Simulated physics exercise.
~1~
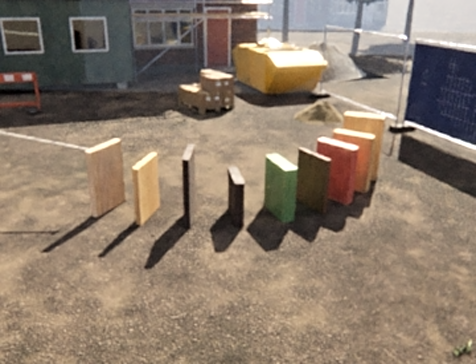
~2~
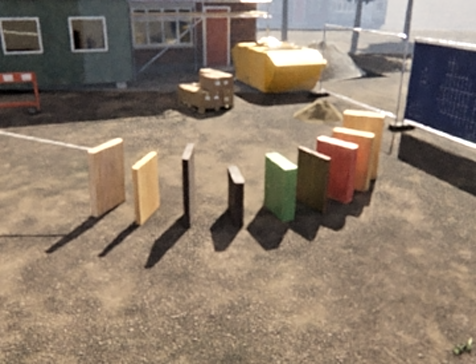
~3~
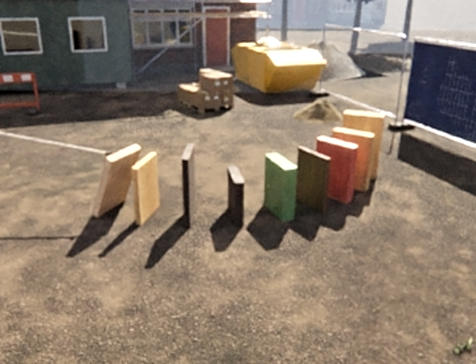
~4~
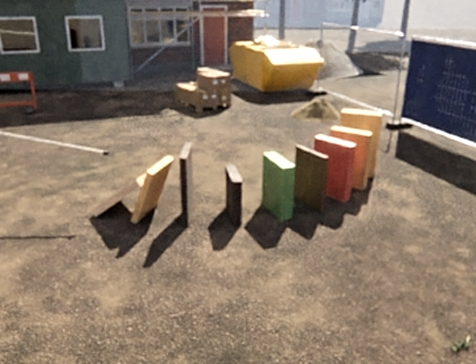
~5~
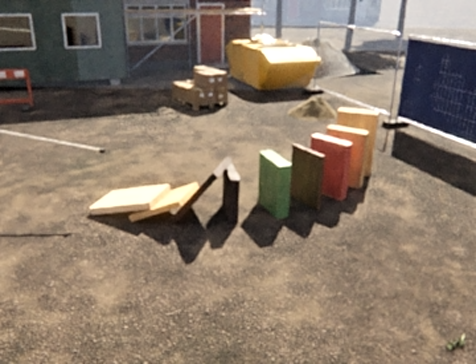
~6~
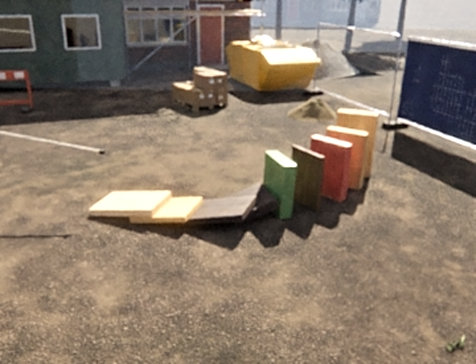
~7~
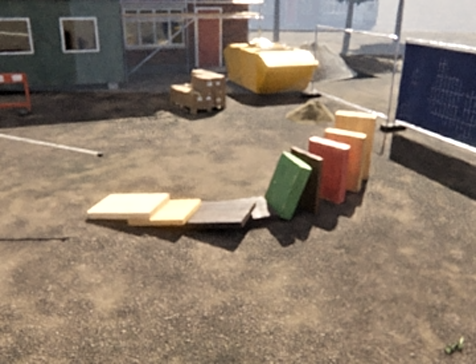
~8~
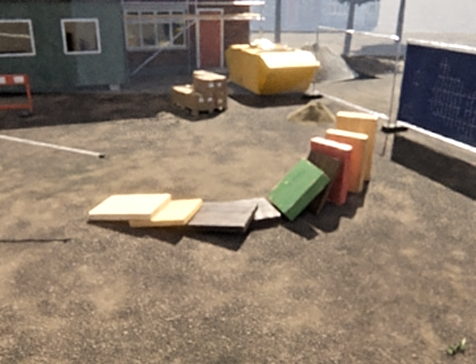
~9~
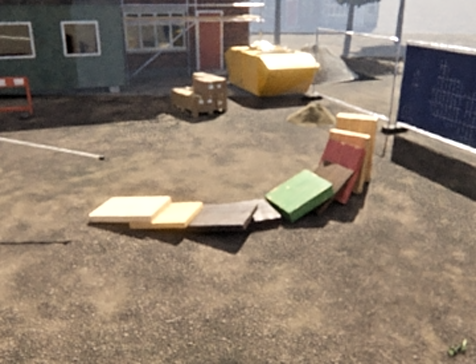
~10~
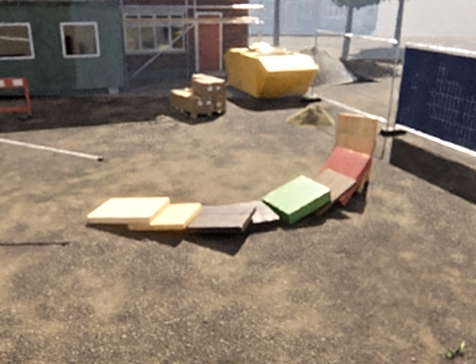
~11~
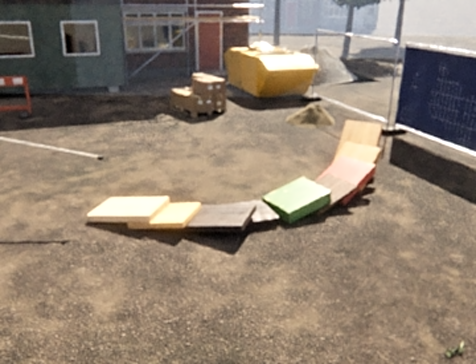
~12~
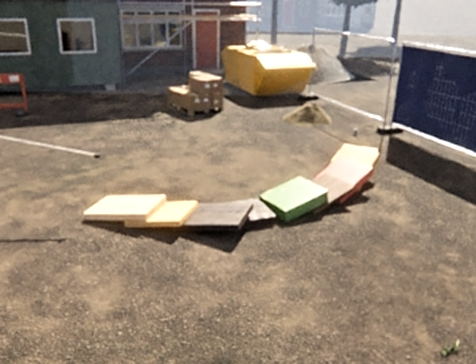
At the start, a curved row of upright boards stands on a sunlit dirt yard, with pale wood at the left, then dark, green, brown, red and orange toward the right, and a yellow skip behind. A thin pole reaches in from the left and nudges the first board, which tips to the right while the pole stops. The second pale board leans into the dark pair, and all of these go down. The green board tilts slowly and drops, pushing over the brown one and then the red. The last boards slump over, leaving the whole row toppled, overlapping along the bend.
